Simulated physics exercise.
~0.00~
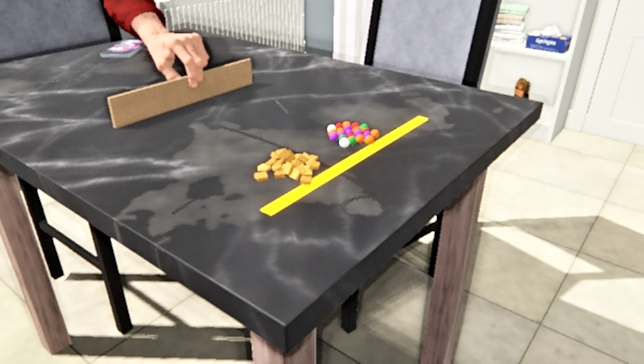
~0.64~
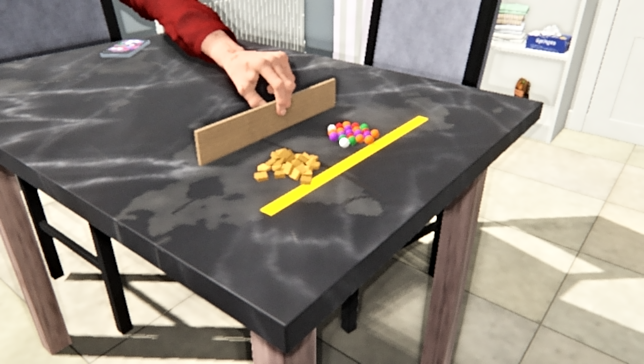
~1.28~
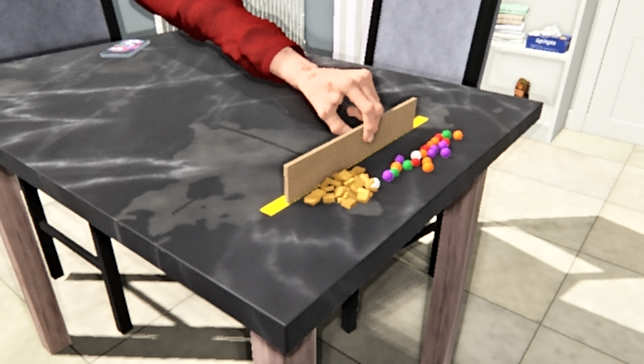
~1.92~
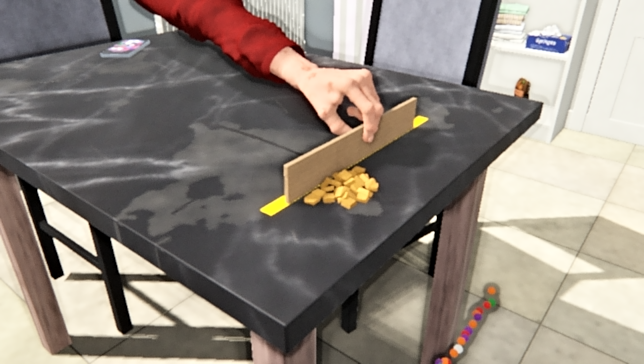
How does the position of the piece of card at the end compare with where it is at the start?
At the start the card stands toward the upper left of the table, well away from the yellow tape. At the end it is farther right and closer to the viewer, standing on the tape.
In a bright room with a pale tiled floor, a dark, marble-patterned table is seen from above one corner. A hand in a red sleeve holds a brown piece of card upright at the upper left, with golden-brown chunks, a cluster of small colourful balls and a strip of yellow tape to its right. The hand slides the card toward them and pushes both groups across the tape. The card stops on the tape, with the balls spread near the table's edge. The balls then drop to the floor, while the chunks stay on the table beside the card.
